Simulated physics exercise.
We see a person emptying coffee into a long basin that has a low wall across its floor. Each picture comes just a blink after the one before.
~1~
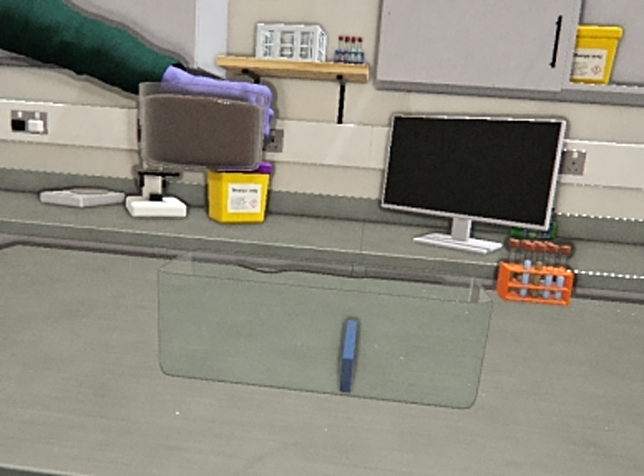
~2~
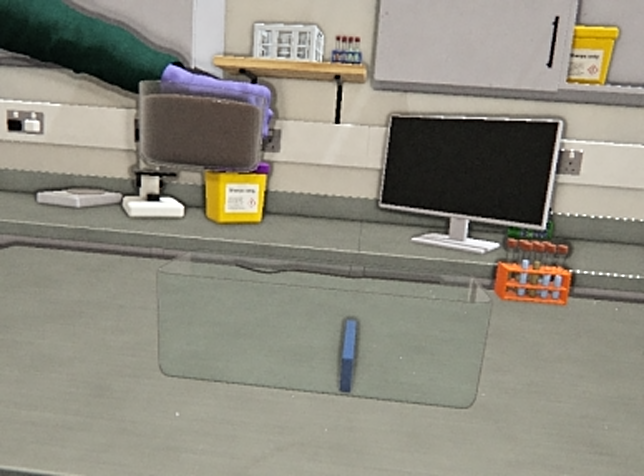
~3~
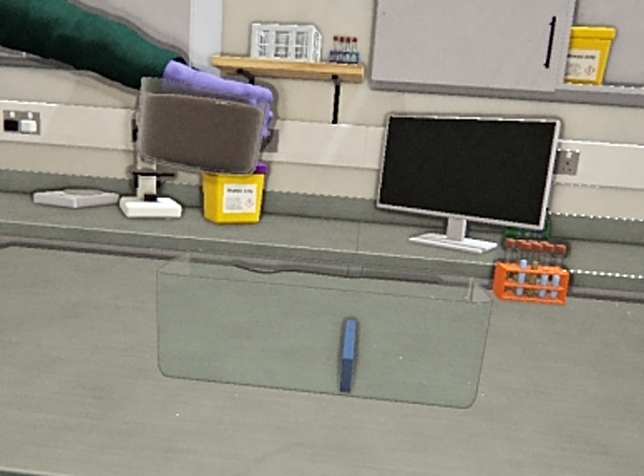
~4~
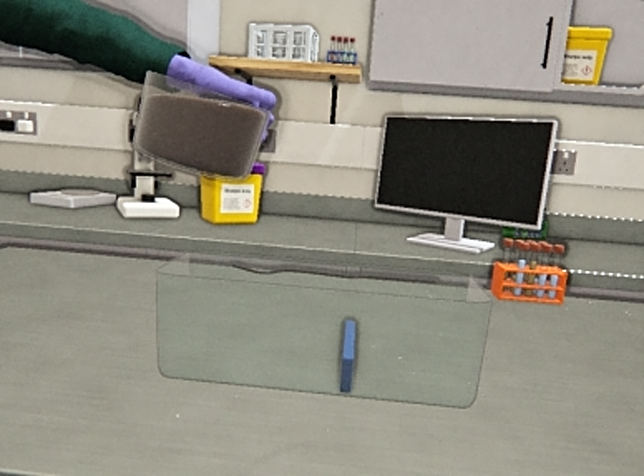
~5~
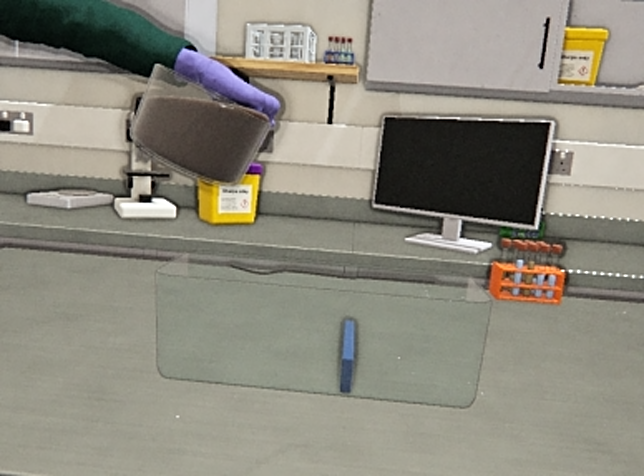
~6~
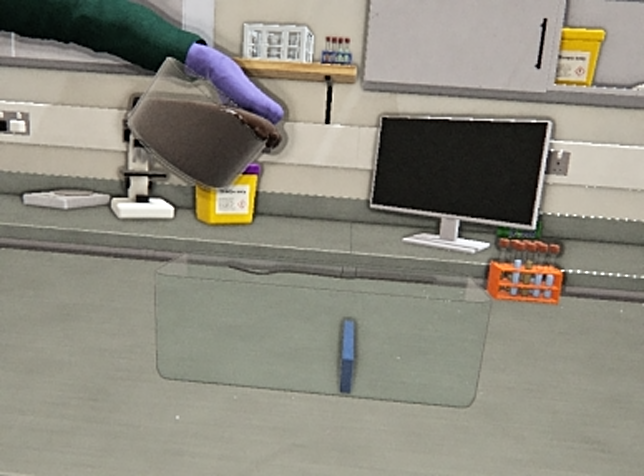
The clip shows a purple-gloved hand holding a clear container of dark brown liquid above a long transparent basin on a lab bench, gradually tilting it to the right as the liquid shifts toward the lowered right rim.
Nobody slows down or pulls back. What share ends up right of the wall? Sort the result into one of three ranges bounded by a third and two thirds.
It falls in the bottom range, below a third.
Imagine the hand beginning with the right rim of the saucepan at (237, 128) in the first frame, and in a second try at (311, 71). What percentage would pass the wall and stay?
Try one: 20 %; try two: 50 %.
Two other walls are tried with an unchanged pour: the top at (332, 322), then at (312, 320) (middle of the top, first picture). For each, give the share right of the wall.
In order, near 15 and 40 in a hundred.
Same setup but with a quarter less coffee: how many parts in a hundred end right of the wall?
Estimated share: Around 15 %.
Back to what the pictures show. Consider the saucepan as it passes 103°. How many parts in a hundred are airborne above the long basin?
Estimate: Some 40 per cent.
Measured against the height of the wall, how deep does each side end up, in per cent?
Left: 70 %. Right: 20 %.
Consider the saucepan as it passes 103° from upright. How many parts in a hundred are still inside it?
I'd reckon near 25 percent is still held at that tilt.
A moment on, the saucepan is tipped right over and 23 per cent is still to pour, 35 is left of the wall and 0 right of it.
Next, the saucepan is tipped right over and 2 per cent is still to pour, 81 is left of the wall and 5 right of it.
Then the saucepan is tipped right over and 0 per cent is still to pour, 83 is left of the wall and 15 right of it.
Later the saucepan is tipped right over and 0 per cent is still to pour, 82 is left of the wall and 16 right of it.
Finally, 82 per cent lies left of the wall, 16 right of it and 2 outside.
